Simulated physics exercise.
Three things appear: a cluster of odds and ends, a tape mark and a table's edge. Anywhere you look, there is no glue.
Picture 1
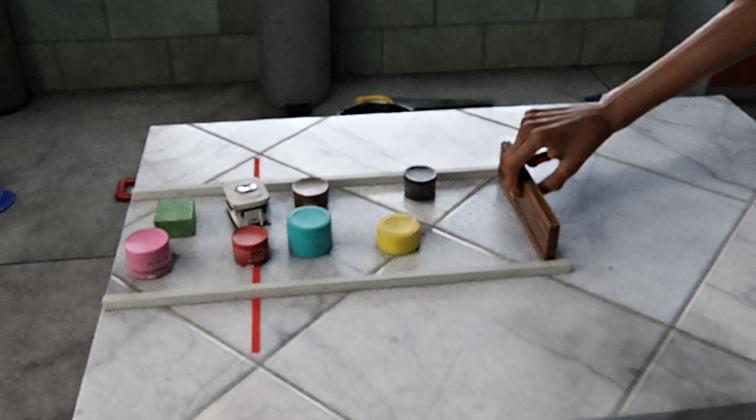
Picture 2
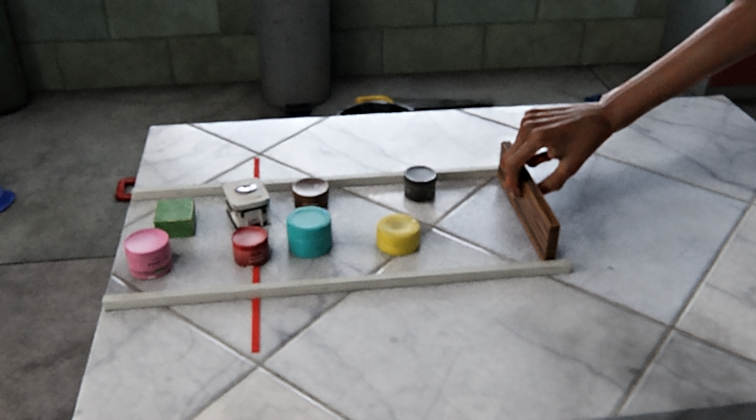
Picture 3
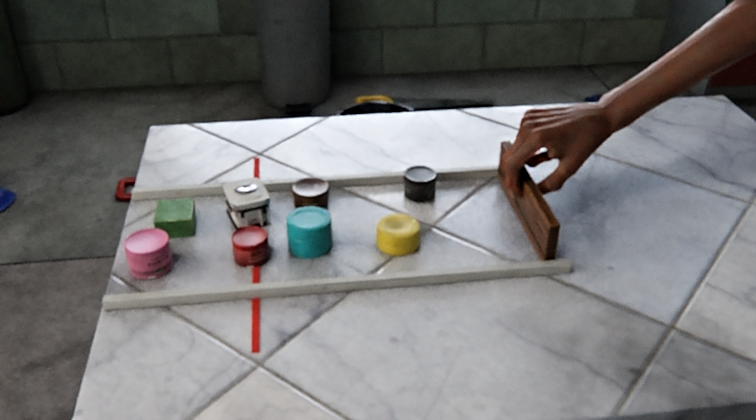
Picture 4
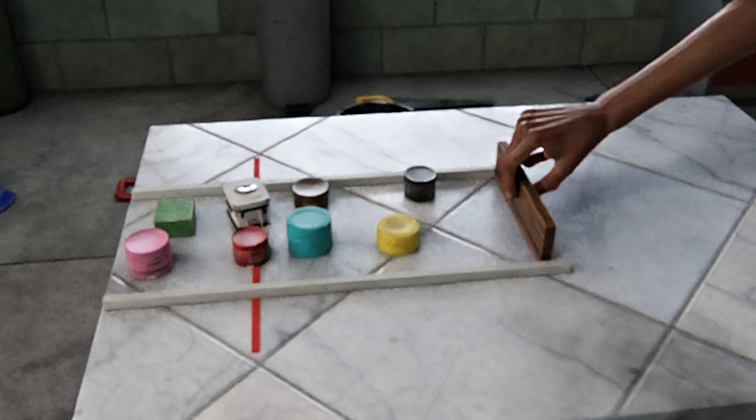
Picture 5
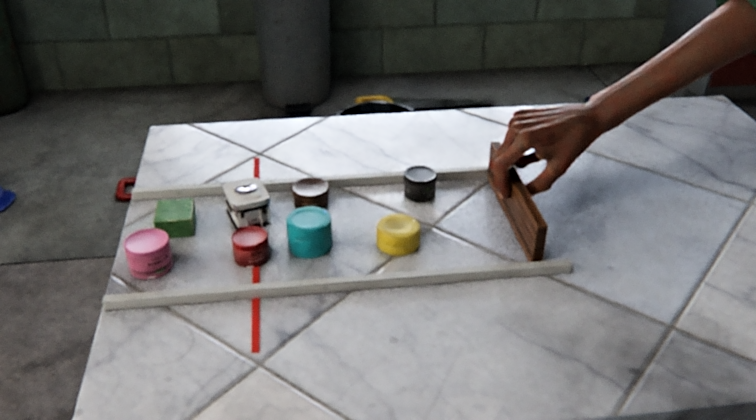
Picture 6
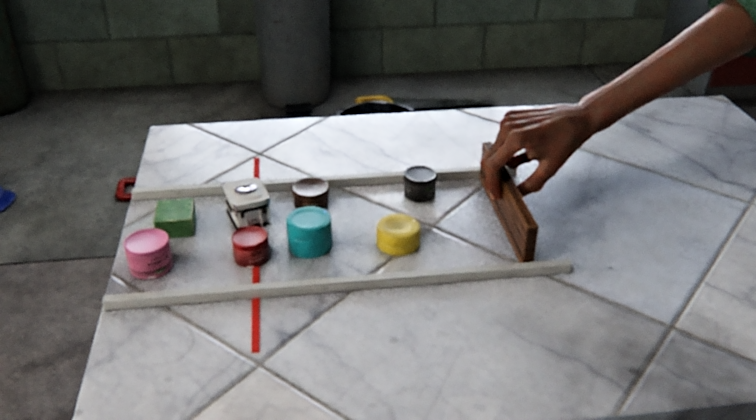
At the start, a hand holds a wooden board upright at the right end of two pale rails on a marble-patterned table, with small tubs, tins and a green block to its left, near a red tape line. The hand then slides the board slightly left, while the objects stay still.
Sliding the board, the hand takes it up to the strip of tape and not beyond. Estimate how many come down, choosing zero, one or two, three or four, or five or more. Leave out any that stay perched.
The count that comes down is zero.
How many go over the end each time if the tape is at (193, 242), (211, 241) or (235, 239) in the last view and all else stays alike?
Tallies in the order asked: 2, 1, 0.
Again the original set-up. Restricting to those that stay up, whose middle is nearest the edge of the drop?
The foremost one is the green block.
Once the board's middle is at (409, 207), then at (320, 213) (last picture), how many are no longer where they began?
At first I count 2, and then 6.
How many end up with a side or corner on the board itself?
That comes to 2.
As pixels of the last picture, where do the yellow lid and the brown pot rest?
In order, first (234, 243), then (204, 196).
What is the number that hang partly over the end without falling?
Overhanging ones - 1.
Early on, none off yet; pink tub at rest near (149, 254); green block at rest near (175, 218); white case at rest near (247, 203).
Finally, the number that fall off is zero.
